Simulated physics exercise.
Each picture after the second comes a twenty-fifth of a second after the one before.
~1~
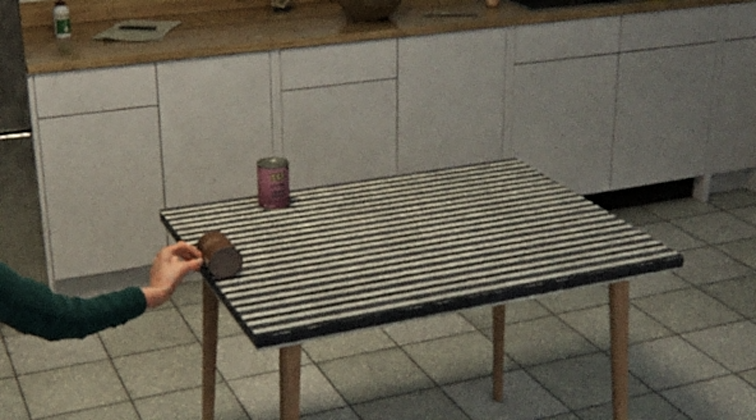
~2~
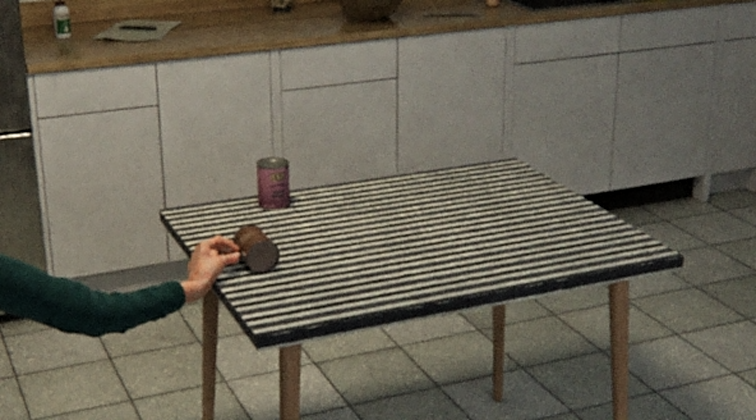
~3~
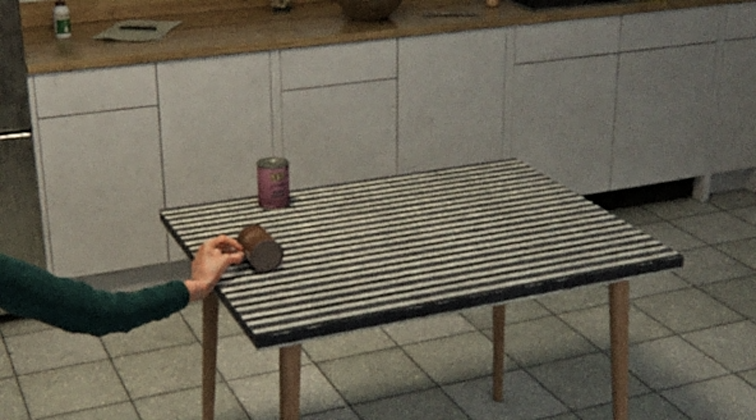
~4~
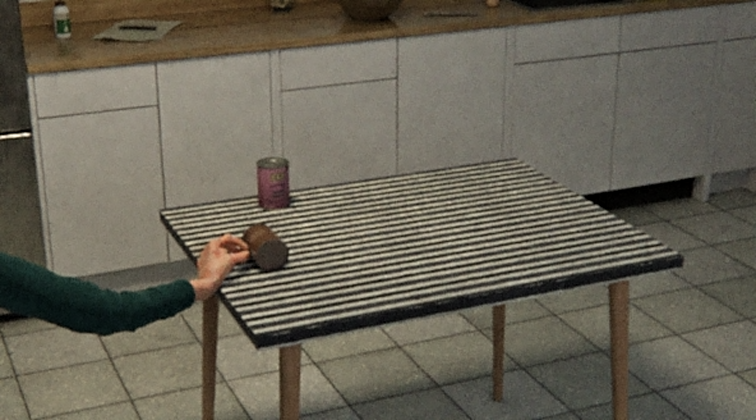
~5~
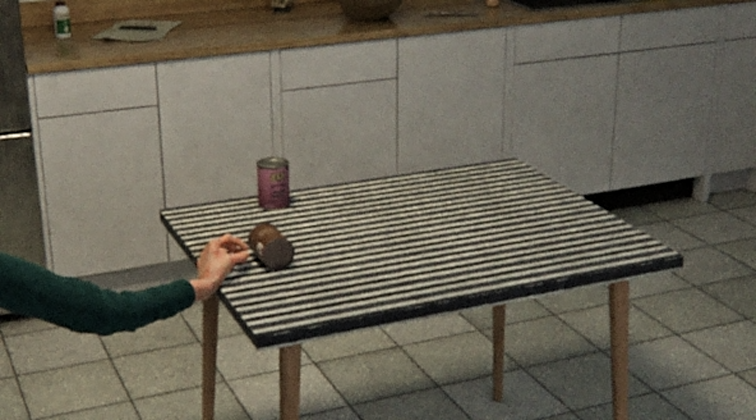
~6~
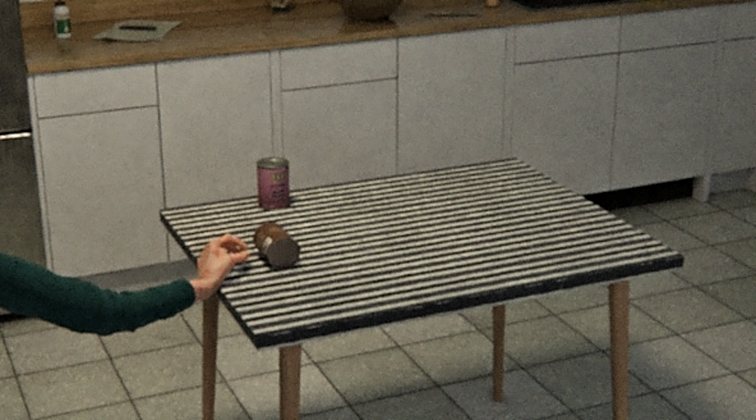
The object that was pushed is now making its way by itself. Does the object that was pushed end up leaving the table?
No.
Then, 0.10 s past the last view, brown tin displaced about its own width near (289, 244).
Then, 0.20 s past the last view, brown tin displaced about its own width near (299, 242).
Then, 0.40 s past the last view, brown tin displaced about its own width near (315, 239).
Then, 0.60 s past the last view, brown tin displaced well along near (323, 238).
Finally, moved from the start, brown tin. Final places as the last picture's camera would see them, brown tin near (324, 238).
